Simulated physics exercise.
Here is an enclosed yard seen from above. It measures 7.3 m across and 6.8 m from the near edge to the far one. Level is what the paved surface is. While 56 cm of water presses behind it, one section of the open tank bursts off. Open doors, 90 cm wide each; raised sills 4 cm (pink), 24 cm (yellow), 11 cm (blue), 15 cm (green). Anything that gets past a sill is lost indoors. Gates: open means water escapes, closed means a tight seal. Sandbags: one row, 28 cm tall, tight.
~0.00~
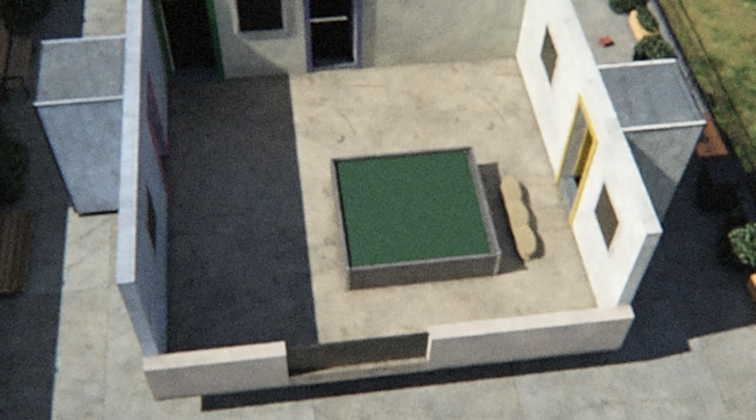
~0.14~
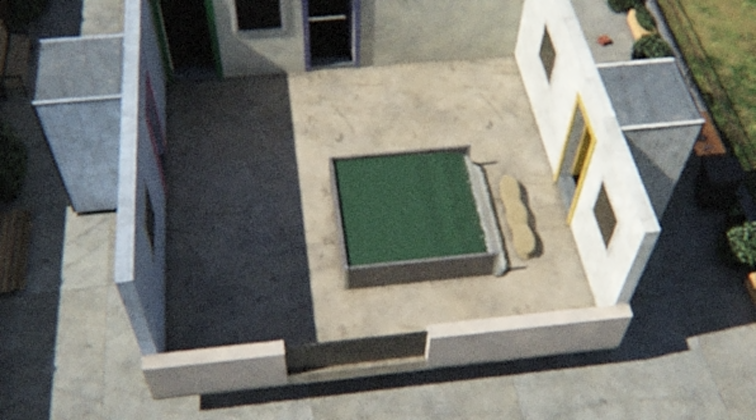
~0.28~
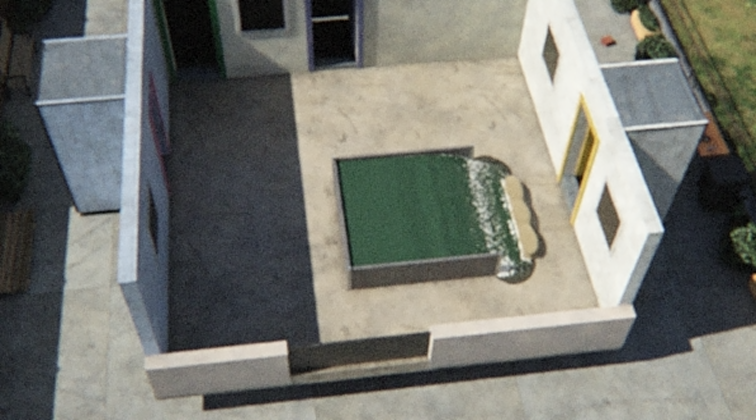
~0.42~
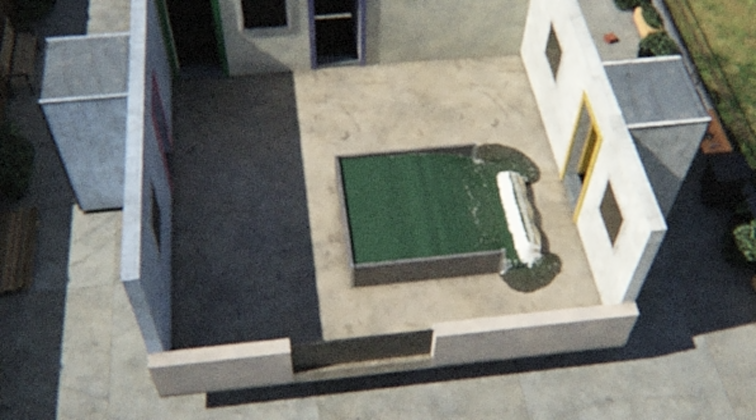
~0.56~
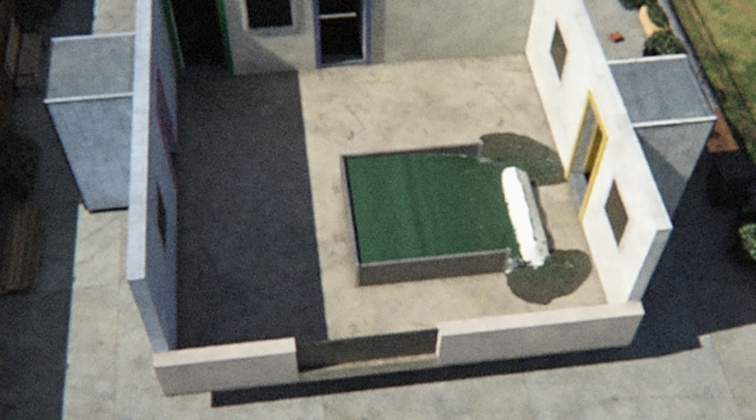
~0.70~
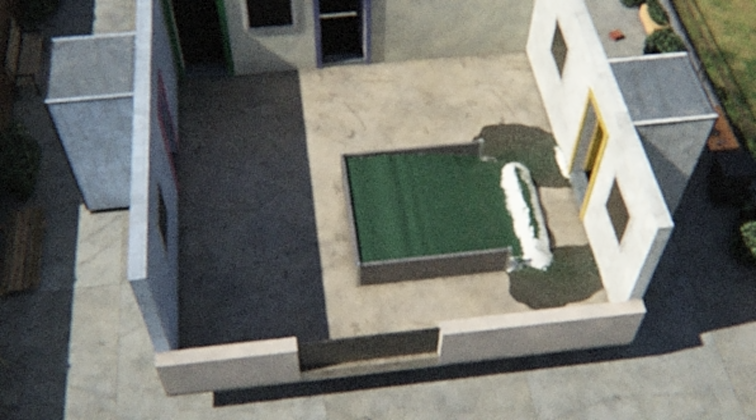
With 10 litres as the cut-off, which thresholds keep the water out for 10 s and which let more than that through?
Over 10 s: The pink door lets too much through; the yellow door holds it off; the blue door holds it off; the green door holds it off.
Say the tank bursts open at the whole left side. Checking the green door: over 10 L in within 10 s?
Against the limit, green exceeds it.
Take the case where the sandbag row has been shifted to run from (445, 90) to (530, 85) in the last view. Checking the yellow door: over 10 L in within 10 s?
Limit check - yellow: Fail, exceeded.
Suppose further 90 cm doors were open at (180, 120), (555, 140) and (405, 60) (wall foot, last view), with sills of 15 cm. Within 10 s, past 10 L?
Well, the first is on the low side, the second is on the high side, and the third is on the low side.
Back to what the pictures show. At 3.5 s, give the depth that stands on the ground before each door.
Measured in centimetres, the pink door gives 0, the yellow door 14, the blue door 2 and the green door 0.
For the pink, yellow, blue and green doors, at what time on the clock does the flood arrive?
Door times: Pink 6.5 s / yellow 0.9 s / blue 3.4 s / green 5.0 s.
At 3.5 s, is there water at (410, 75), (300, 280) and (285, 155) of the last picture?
Listed in sequence, the spots are drenched, bone dry and bone dry.
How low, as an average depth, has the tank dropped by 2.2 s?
30 cm.
After 1.4 s water covers 20 % of the floor and is deepest (44 cm) near (497, 222); pink door not reached, yellow door 17 cm at the sill, 0 L in, blue door not reached, green door not reached.
After 2.2 s water covers 25 % of the floor and is deepest (40 cm) near (505, 214); pink door not reached, yellow door 16 cm at the sill, 0 L in, blue door not reached, green door not reached.
After 3.5 s water covers 35 % of the floor and is deepest (28 cm) near (527, 71); pink door not reached, yellow door 14 cm at the sill, 0 L in, blue door 2 cm at the sill, 0 L in, green door not reached.
After 6.0 s water covers 80 % of the floor and is deepest (23 cm) near (499, 230); pink door not reached, yellow door 11 cm at the sill, 0 L in, blue door 4 cm at the sill, 0 L in, green door 3 cm at the sill, 0 L in.
After 10.0 s water covers 95 % of the floor and is deepest (12 cm) near (537, 129); pink door 11 cm at the sill, 25 L in, yellow door 10 cm at the sill, 0 L in, blue door 5 cm at the sill, 0 L in, green door 11 cm at the sill, 0 L in.
